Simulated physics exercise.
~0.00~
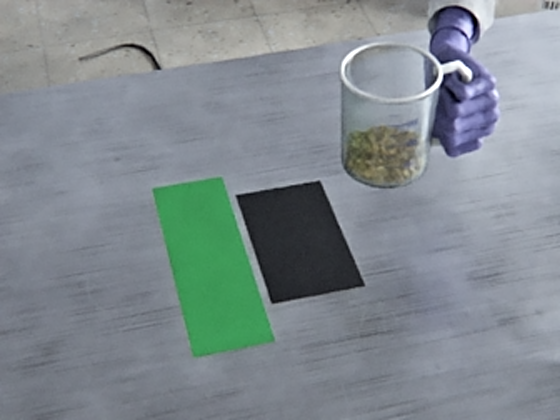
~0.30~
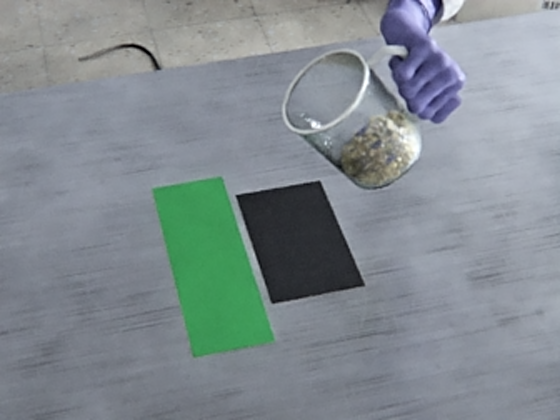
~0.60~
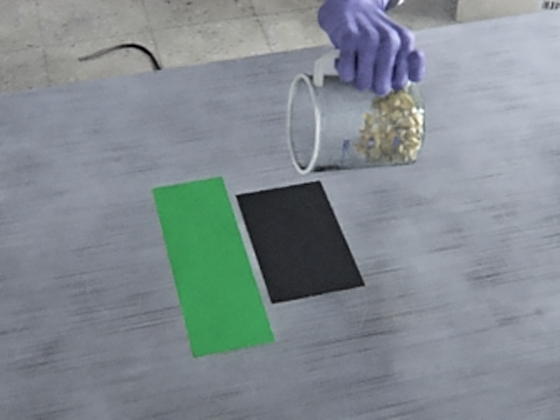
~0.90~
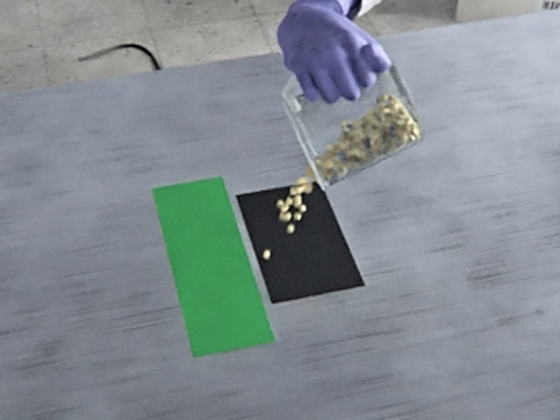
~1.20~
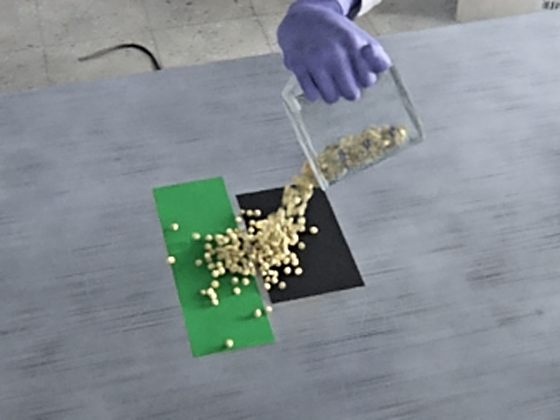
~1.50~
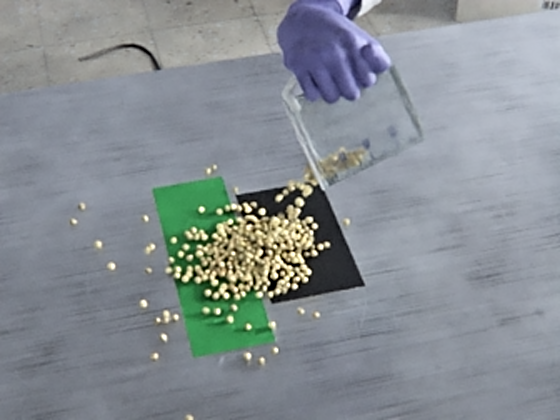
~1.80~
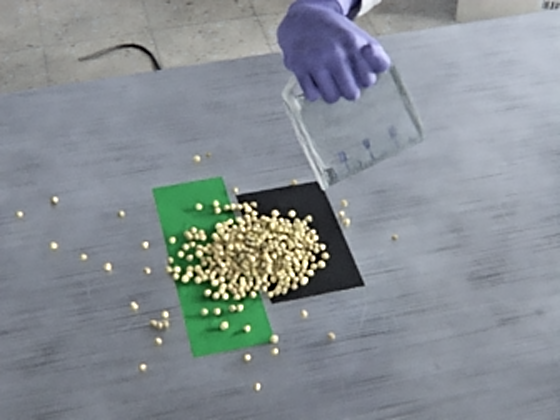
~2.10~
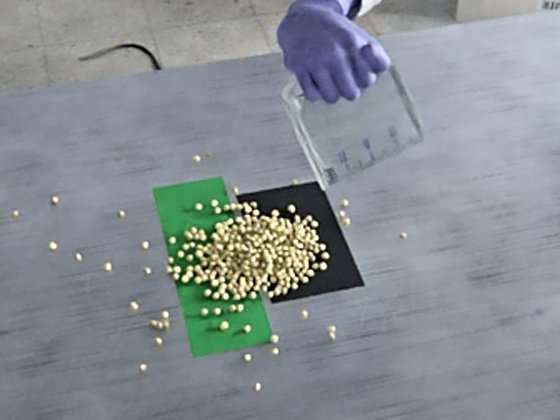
In this clip, a purple-gloved hand moves a clear jug of soya beans left and tips it, pouring them over adjoining green and black mats until it is empty; the beans end heaped across both mats, with some scattered on the grey table.
